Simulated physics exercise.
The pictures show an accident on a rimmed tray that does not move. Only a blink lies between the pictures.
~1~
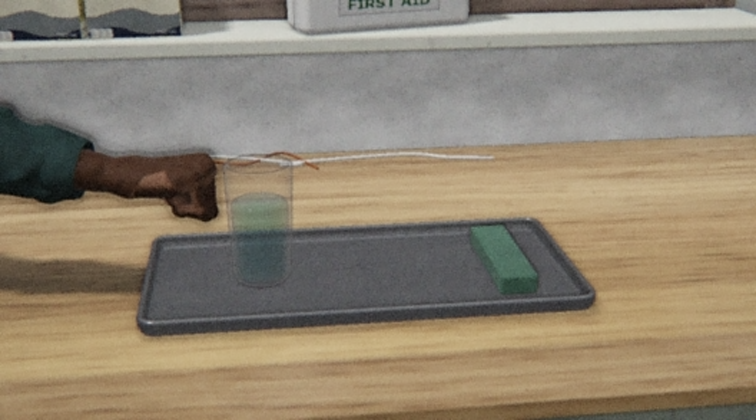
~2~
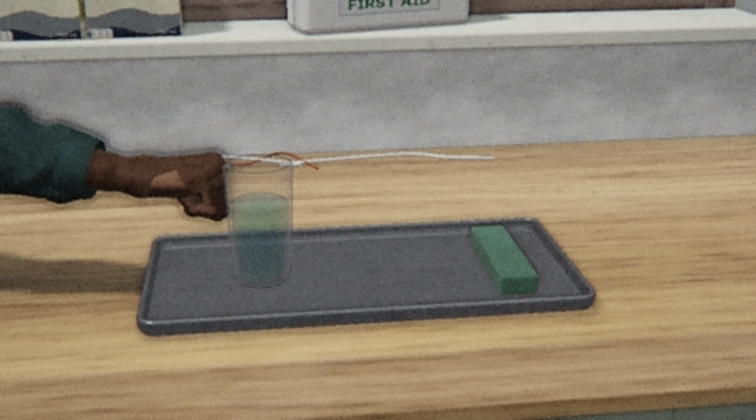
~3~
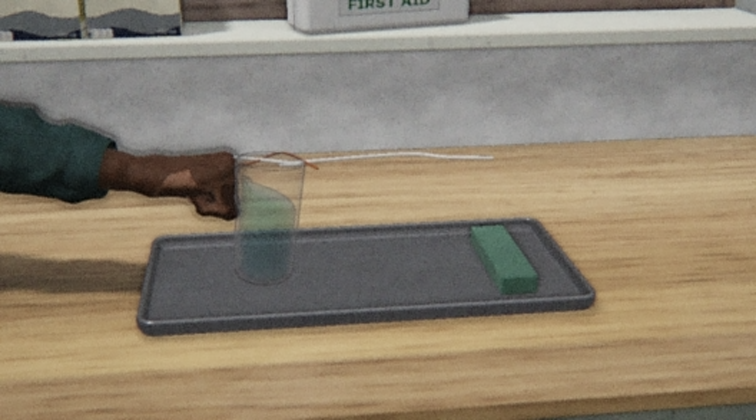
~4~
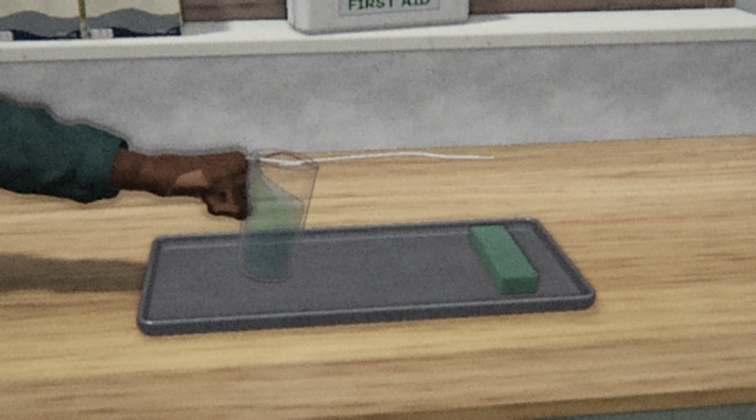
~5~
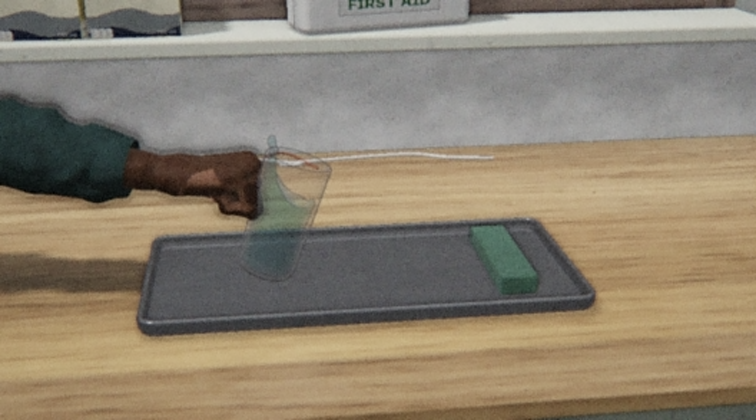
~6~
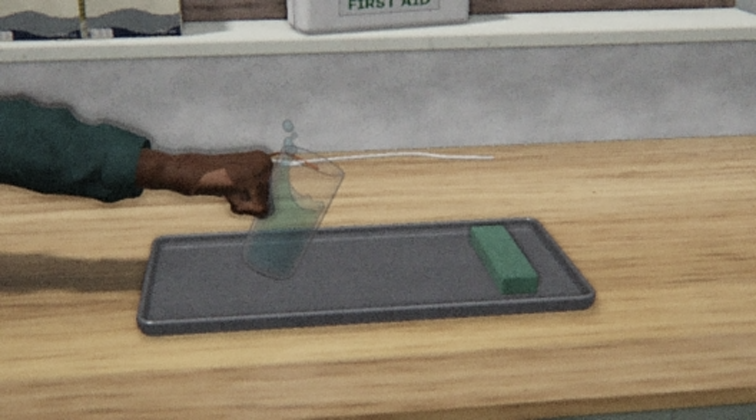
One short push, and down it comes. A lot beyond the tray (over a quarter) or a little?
As it turns out, three quarters and more stay on the tray.
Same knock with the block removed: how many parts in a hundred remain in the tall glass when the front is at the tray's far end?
Some 55 per cent.
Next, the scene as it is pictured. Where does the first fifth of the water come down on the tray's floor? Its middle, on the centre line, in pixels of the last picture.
Around (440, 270).
A moment on, the tall glass is falling and 98 per cent is in the glass, 0 on the tray and 2 above or beyond its rim.
Next, the tall glass lies on its side and 61 per cent is in the glass, 22 on the tray and 17 above or beyond its rim.
Then the tall glass lies on its side and 31 per cent is in the glass, 39 on the tray and 30 above or beyond its rim.
Later the tall glass lies on its side and 17 per cent is in the glass, 68 on the tray and 16 above or beyond its rim.
Finally, 86 per cent is held by tray and glass, 14 is off the tray.
